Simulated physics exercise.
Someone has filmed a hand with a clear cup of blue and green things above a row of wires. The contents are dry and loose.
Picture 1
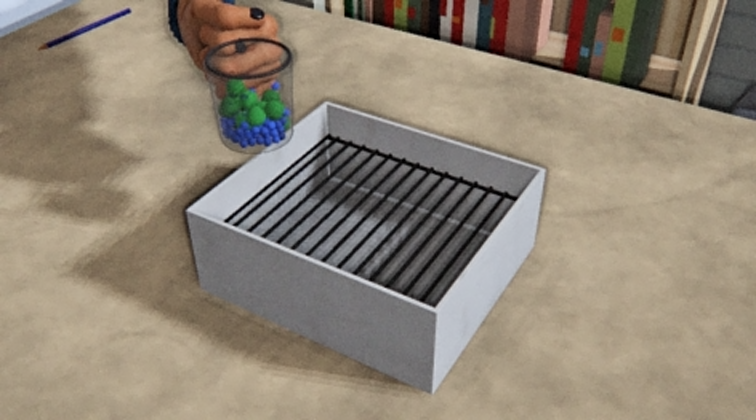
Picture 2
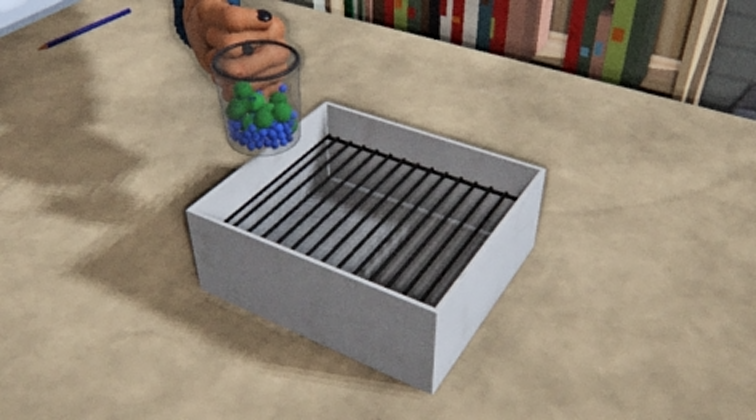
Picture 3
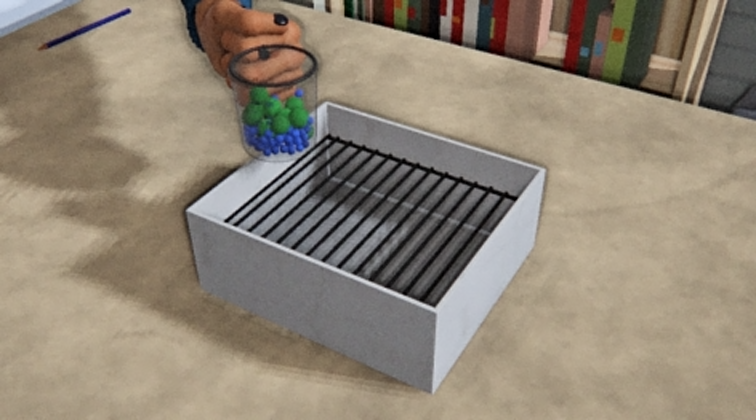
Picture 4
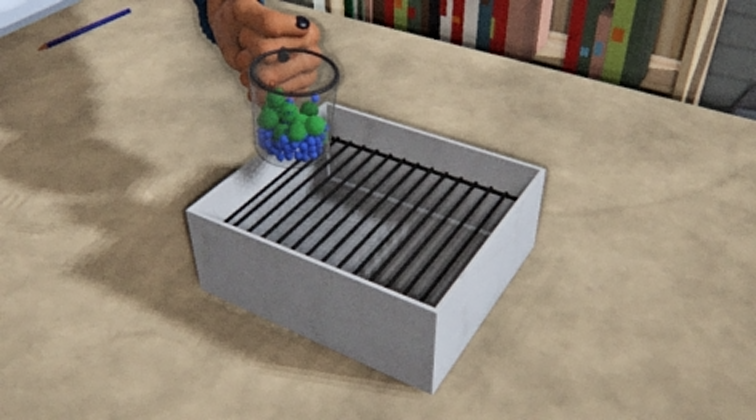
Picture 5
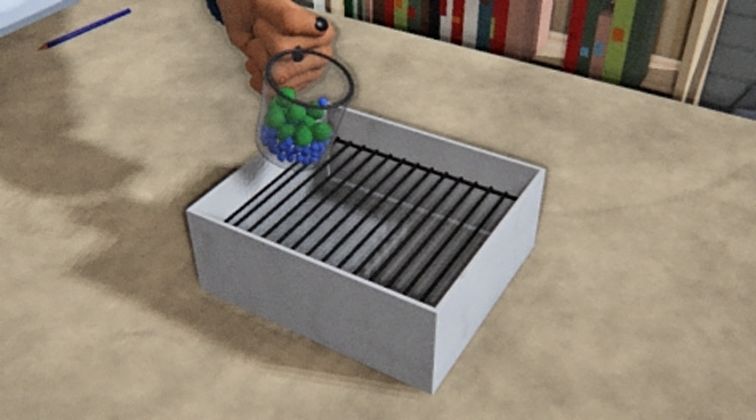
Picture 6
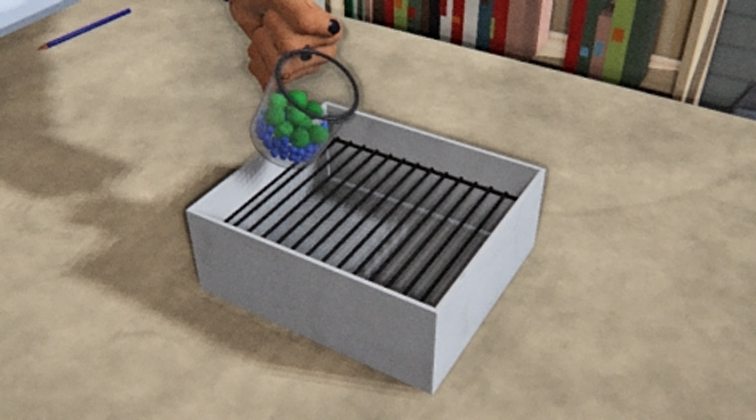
A hand moves a clear cup of green and blue balls rightward, then tilts it.
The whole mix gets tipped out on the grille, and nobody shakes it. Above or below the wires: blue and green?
Here the blue bits drop through, and the green bits stay on top.
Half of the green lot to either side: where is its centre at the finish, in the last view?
At about (357, 208).
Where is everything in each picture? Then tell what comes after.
The first picture shows cup near (253, 97), upright; rack near (459, 254), 16 wires across; blue coated nuts near (251, 132), narrower than the gaps; green clay pellets near (263, 111), wider than the gaps.
The second picture shows cup near (260, 99), upright; green ones near (270, 113).
The third picture shows cup near (277, 104), upright; blue ones near (274, 139).
The fourth picture shows cup near (293, 110), tipped 7°; green ones near (302, 124).
The fifth picture shows cup near (301, 112), tipped 19°; blue ones near (289, 143).
The sixth picture shows cup near (301, 112), tipped 31°; rack near (459, 254); blue ones near (283, 138); green ones near (303, 125).
Then, 0.22 s on from there, blue ones, the whole lot in the cup; green ones, the whole lot in the cup.
Then, 0.50 s on from there, blue ones, the whole lot in the cup; green ones, the whole lot in the cup.
Then, 0.81 s on from there, blue ones, all but a few in the cup, only a few on or over the wires; green ones, the bulk in the cup, a little on or over the wires.
In the end, blue ones, a little on the wires, all but a few under the rack; green ones, the whole lot on the wires, none at all under the rack.
